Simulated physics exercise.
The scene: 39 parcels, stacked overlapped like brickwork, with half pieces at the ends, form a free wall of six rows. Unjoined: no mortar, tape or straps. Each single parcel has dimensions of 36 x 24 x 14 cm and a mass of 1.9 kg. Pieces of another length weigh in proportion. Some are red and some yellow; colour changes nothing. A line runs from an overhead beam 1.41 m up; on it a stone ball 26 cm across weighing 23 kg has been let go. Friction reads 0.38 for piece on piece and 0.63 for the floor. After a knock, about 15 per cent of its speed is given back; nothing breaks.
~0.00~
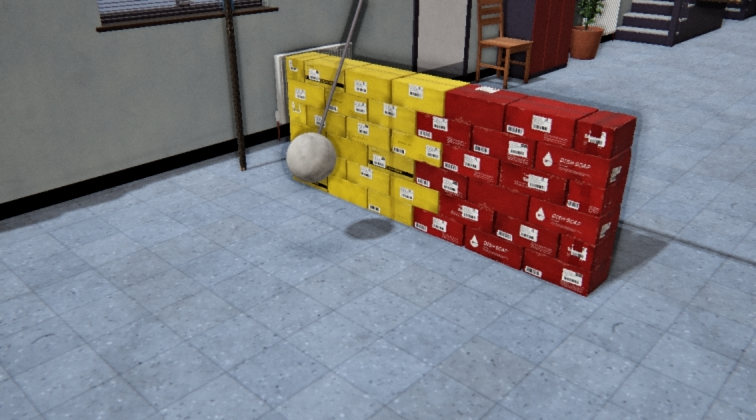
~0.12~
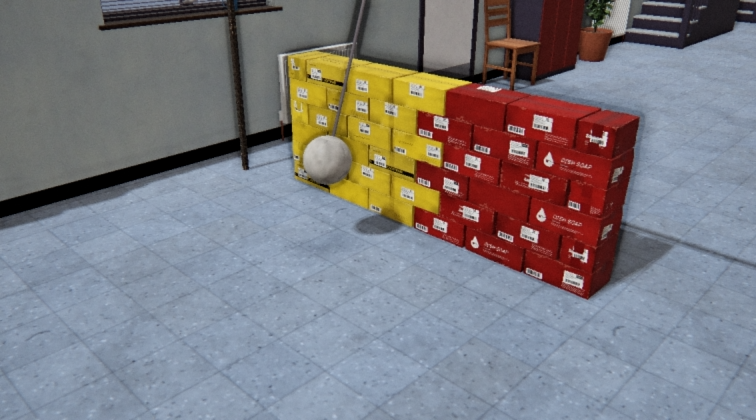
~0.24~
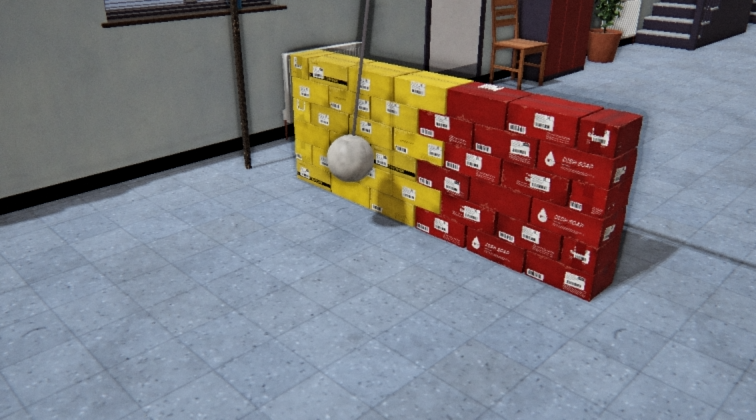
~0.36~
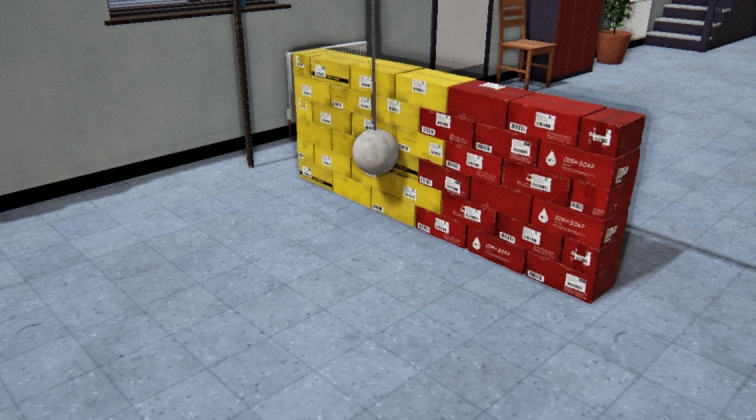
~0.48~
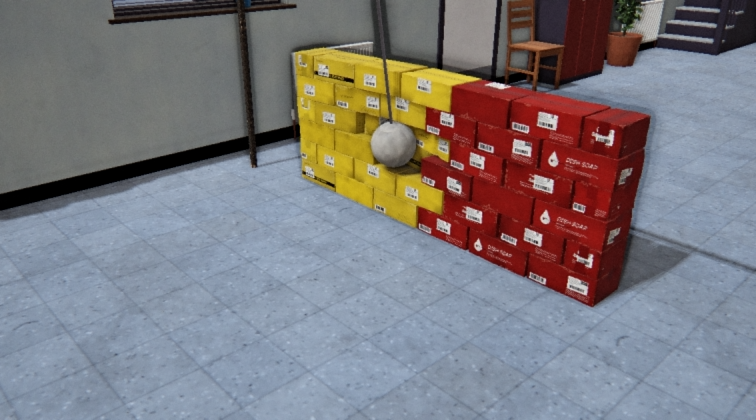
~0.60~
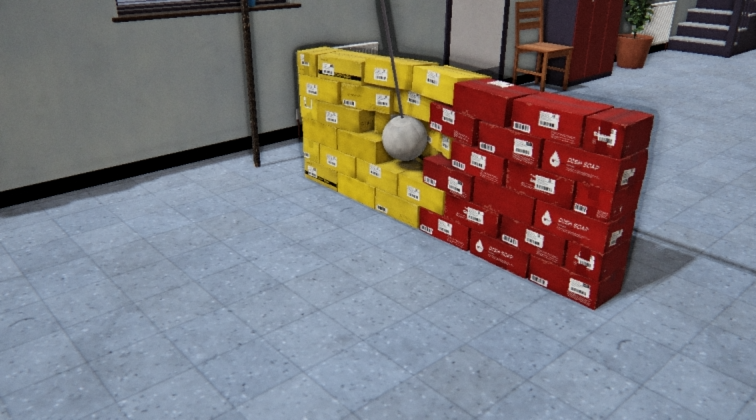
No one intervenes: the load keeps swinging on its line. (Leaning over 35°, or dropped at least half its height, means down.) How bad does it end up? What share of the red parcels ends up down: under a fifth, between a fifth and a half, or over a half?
Down: Beneath one fifth.
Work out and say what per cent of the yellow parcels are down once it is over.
Ending so: Yellow 40 per cent.
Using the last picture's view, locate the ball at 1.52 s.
Around (347, 157).
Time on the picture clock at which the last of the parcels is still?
Near 3.0 s.
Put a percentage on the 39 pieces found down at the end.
It works out at roughly 25 per cent.
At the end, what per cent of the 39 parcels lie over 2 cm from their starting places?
25 %.
After 1.12 s, line 7° past plumb; 2 of the 18 red parcels down (7 of 39 in all colours); top red parcel unmoved; top yellow parcel 16 mm from its place.
After 1.52 s, line 12° before plumb; 2 of the 18 red parcels down (10 of 39 in all colours); top red parcel unmoved; top yellow parcel 16 mm from its place.
In the end (3.1 s), line 8° past plumb; 2 of the 18 red parcels down (10 of 39 in all colours); top red parcel unmoved; top yellow parcel 17 mm from its place. That is 11 per cent. From the last view, middles, top red parcel near (618, 132), top yellow parcel near (320, 62).
